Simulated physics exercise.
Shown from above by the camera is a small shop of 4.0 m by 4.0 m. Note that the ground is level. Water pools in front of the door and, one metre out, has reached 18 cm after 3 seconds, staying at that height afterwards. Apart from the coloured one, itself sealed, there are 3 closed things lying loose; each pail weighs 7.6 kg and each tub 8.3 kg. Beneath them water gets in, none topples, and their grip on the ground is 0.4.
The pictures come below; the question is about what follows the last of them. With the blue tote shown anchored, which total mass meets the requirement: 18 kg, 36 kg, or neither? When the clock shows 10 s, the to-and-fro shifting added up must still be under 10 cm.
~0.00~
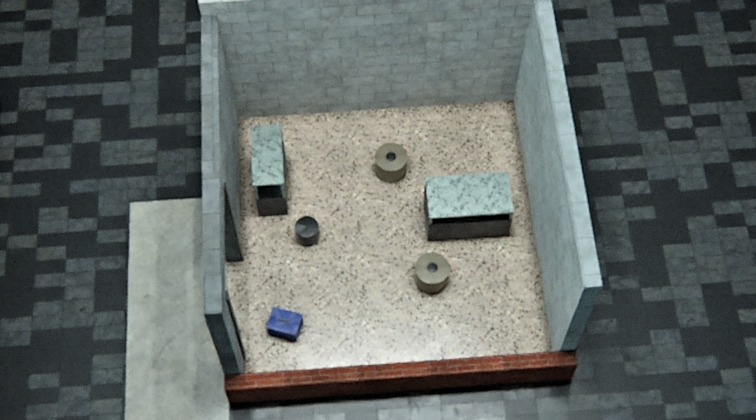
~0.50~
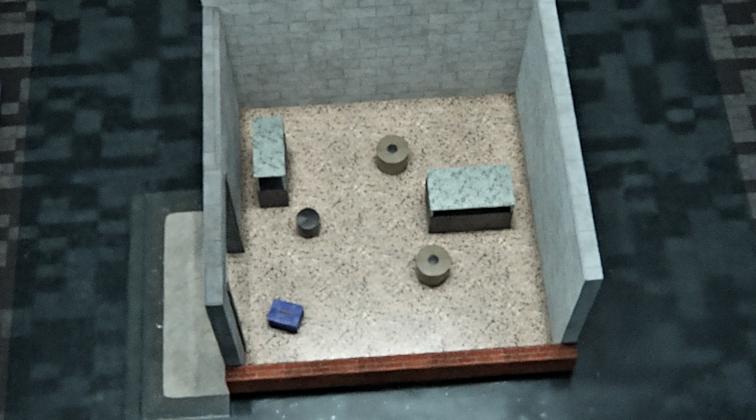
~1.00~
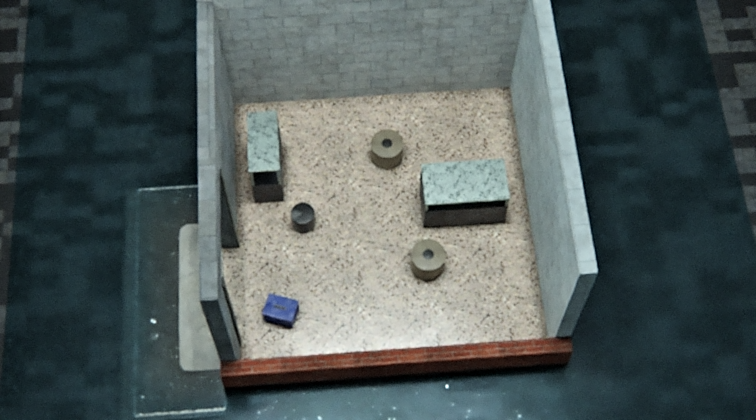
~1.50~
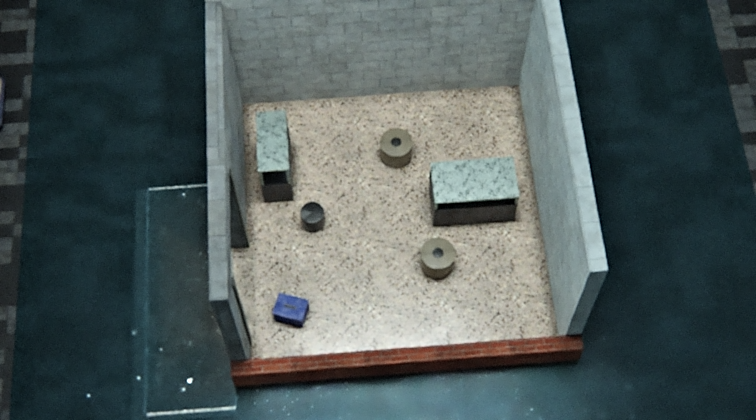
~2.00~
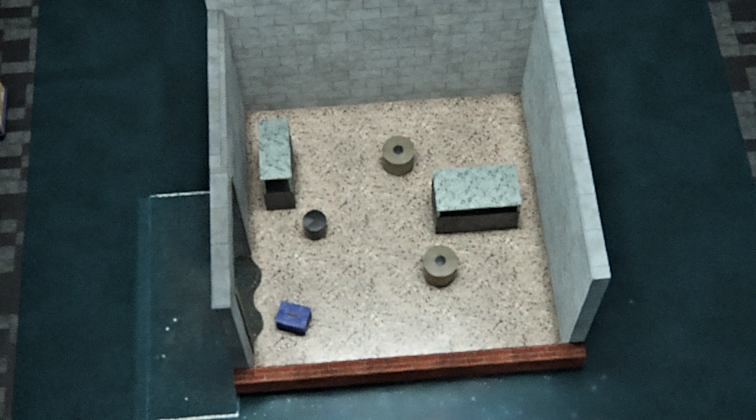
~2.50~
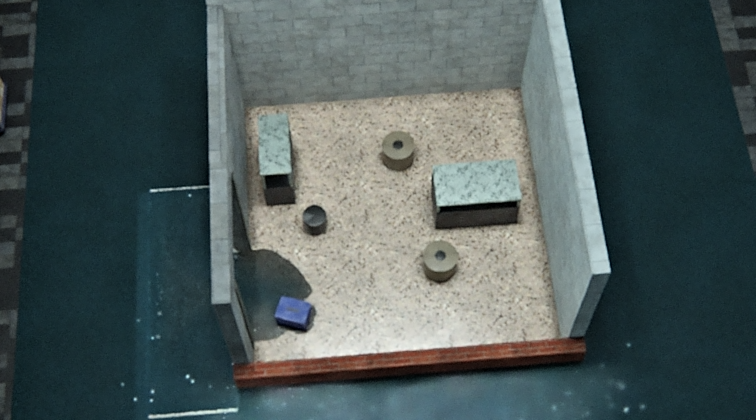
Short answer: The heavier one.
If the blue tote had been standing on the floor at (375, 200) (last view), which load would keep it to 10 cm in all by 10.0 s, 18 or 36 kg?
Either load holds.
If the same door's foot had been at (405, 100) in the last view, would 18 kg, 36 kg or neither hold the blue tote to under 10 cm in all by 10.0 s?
The answer is that the lesser mass suffices.
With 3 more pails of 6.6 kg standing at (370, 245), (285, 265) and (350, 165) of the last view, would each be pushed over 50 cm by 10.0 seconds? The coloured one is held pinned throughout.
Listed in order, they go over the bar, over the bar, beneath the bar.
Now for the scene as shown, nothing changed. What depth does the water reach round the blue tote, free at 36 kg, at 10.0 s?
Close to 6 cm deep.
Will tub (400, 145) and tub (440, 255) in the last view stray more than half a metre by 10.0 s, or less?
Respectively: Threshold not reached and threshold exceeded.
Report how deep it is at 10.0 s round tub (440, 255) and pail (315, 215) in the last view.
Depths: Near 11 cm, then near 5 cm.
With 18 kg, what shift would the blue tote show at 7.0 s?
Displacement near 30 cm.
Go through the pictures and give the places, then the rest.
The blue tote at (284, 321) rests on the ground; water covers 0.0 m2; 0 of 4 have shifted, in the first picture.
The blue tote at (285, 312), on the bottom; water covers 0.0 m2; 0 of 4 have shifted, in the second picture.
The blue tote at (280, 307), on the bottom; water covers 0.0 m2; 0 of 4 have shifted, in the third picture.
The blue tote at (290, 307) rests on the ground; 0.0 m2 under water; 0 of 4 have shifted, in the fourth picture.
The blue tote at (293, 315), on the bottom; 0.1 m2 under water; 0 of 4 have shifted, in the fifth picture.
The blue tote at (293, 310) rests on the ground; water covers 0.6 m2; 0 of 4 have shifted, in the sixth picture.
After 3.5 s the blue tote would be 3 cm from its start with 18 kg and 0 cm from its start with 36 kg; 6 cm of water round it then.
After 4.5 s the blue tote would be 26 cm from its start with 18 kg and 0 cm from its start with 36 kg; 6 cm of water round it then.
After 7.0 s the blue tote would be 28 cm from its start with 18 kg and 0 cm from its start with 36 kg; 6 cm of water round it then.
After 10.0 s the blue tote would be 28 cm from its start with 18 kg and 0 cm from its start with 36 kg; 6 cm of water round it then.
